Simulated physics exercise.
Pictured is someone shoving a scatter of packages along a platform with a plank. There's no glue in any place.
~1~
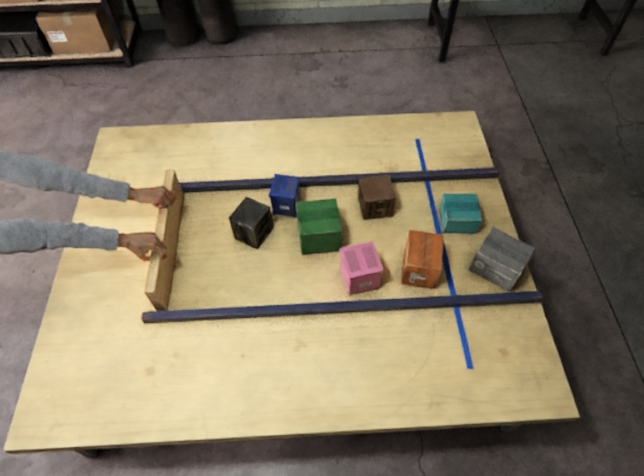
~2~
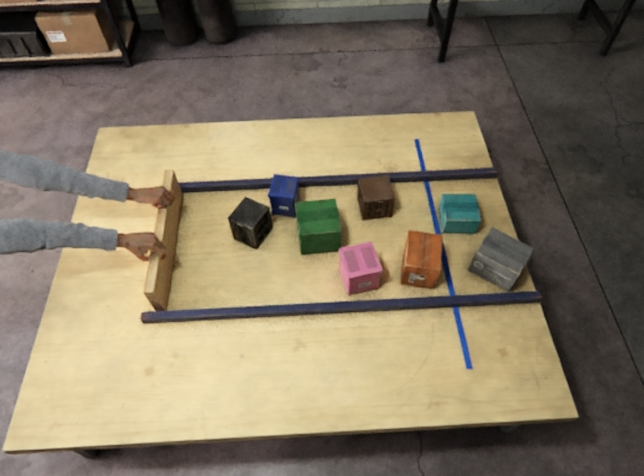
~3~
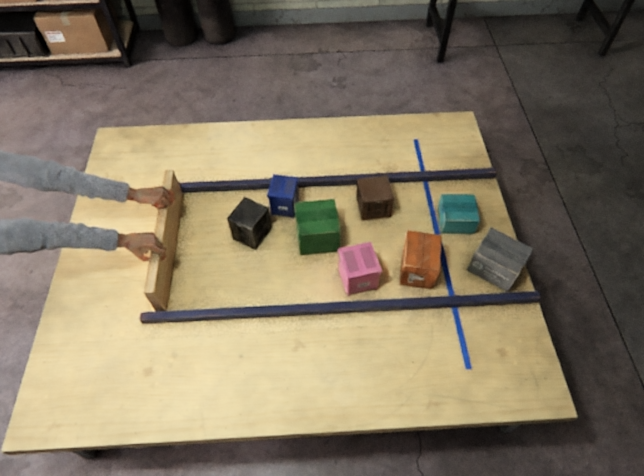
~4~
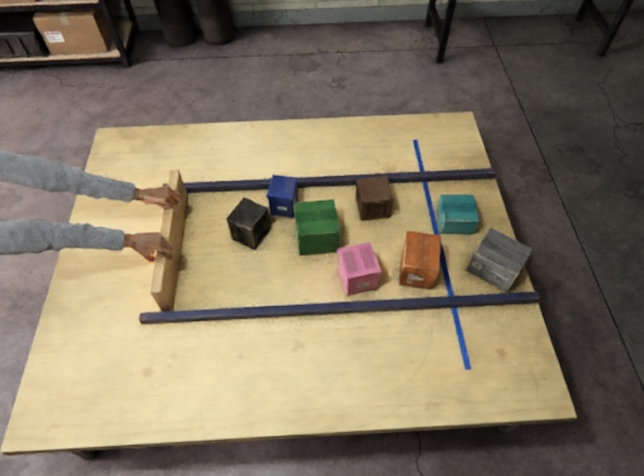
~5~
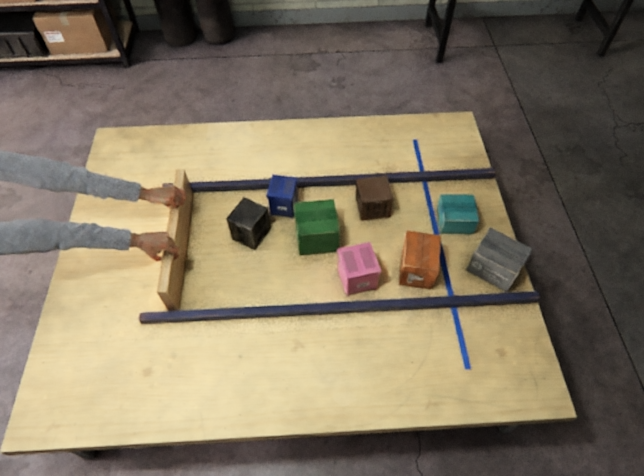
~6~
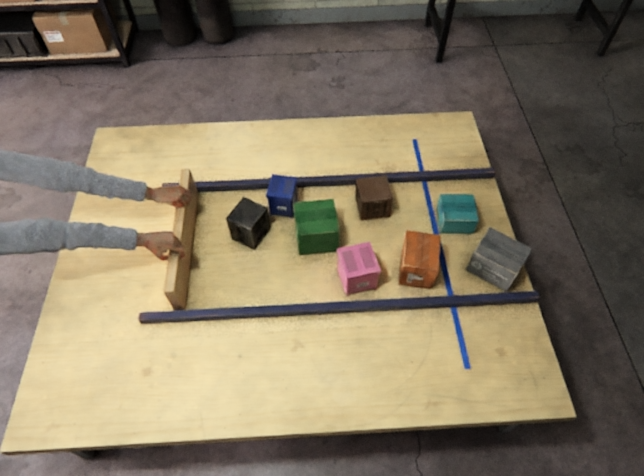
Eight coloured boxes sit scattered between two dark rails on a pale wooden platform, seen from above in a room with a grey floor. Black, blue, green, brown and pink ones lie left of a blue tape line, orange beside it, turquoise and grey at the right. Two grey-sleeved arms slide a wooden plank slightly rightward from the left end, while the boxes stay still, untouched.
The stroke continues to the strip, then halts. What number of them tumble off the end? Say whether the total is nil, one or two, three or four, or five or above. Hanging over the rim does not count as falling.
Lost: One or two.
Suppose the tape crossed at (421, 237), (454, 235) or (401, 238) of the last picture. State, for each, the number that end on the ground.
The counts come to 0, then 2, then 0.
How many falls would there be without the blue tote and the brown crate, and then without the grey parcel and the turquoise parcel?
1 in the first case, 0 in the second.
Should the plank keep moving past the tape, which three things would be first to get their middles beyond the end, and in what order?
In order: The grey parcel, the turquoise parcel, the orange parcel.
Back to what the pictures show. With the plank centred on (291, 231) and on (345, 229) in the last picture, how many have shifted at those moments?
At the first point the count is 3, at the second it's 6.
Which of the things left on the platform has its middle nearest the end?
That would be the turquoise parcel.
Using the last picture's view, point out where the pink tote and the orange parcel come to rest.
Final centres, in order: Near (466, 266), near (507, 272).
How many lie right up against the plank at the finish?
The count comes out at 3.
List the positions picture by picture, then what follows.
In the first picture, grey parcel (501, 259); turquoise parcel (460, 214); orange parcel (422, 260); plank (166, 237); tape (440, 235).
In the second picture, turquoise parcel (459, 214); black crate (251, 223).
In the third picture, orange parcel (420, 260); pink tote (359, 270).
In the fourth picture, grey parcel (499, 260); green parcel (317, 228).
In the fifth picture, turquoise parcel (457, 214); brown crate (374, 198).
In the sixth picture, grey parcel (498, 259); turquoise parcel (457, 214); orange parcel (419, 260); plank (183, 237); tape (437, 236).
A little later, none off yet; grey parcel at rest near (498, 259); turquoise parcel at rest near (457, 214); orange parcel at rest near (419, 260).
Next, none off yet; grey parcel shifted a little near (505, 258); turquoise parcel shifted about its own width near (477, 212); orange parcel shifted about its own width near (462, 271).
When it is over, the number that fall off is one or two; down, grey parcel.
